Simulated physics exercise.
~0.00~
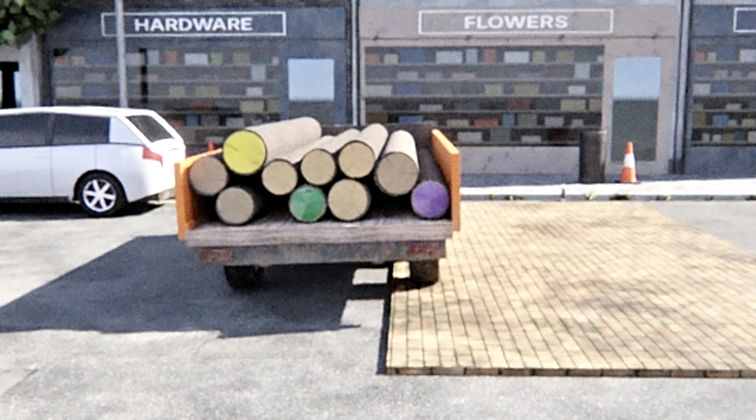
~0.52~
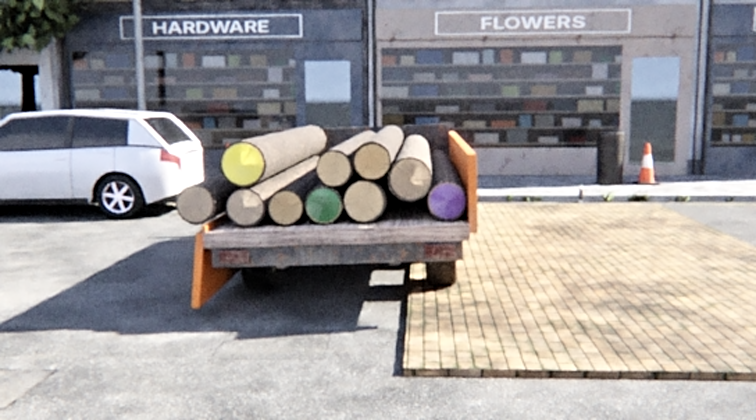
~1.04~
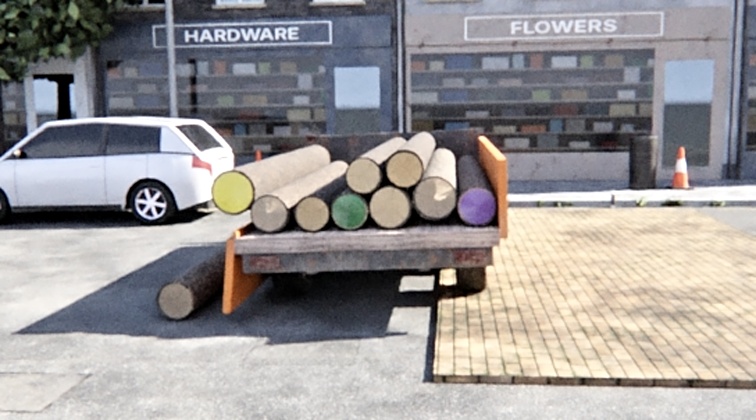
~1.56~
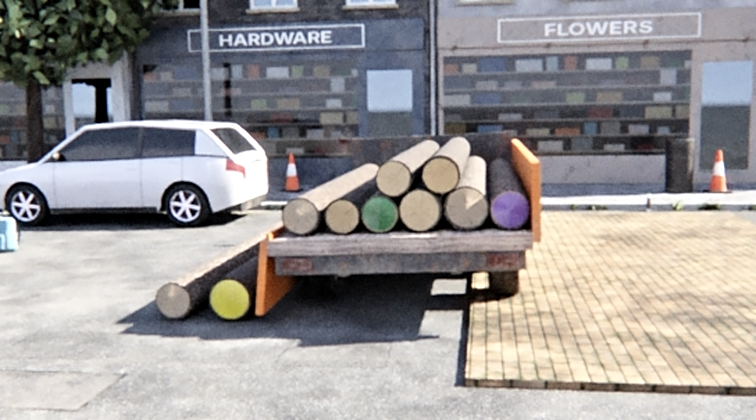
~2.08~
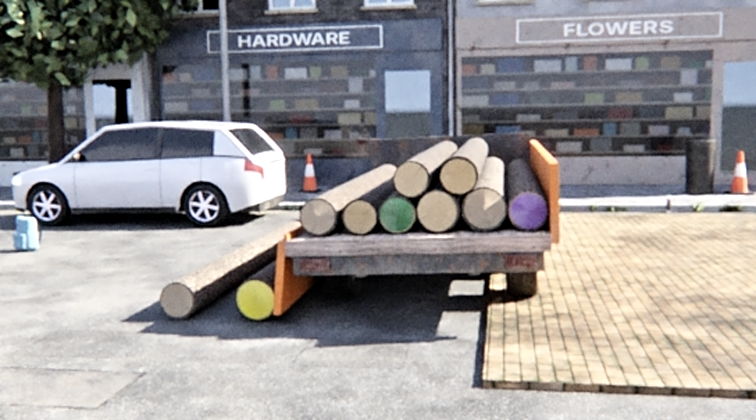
Logs stacked on a low trailer shift left as its left side board swings down, and a plain log rolls off to the ground, followed by the yellow-ended one, which settles beside it, while the rest, including the green-ended and purple-ended logs, stay on the deck.
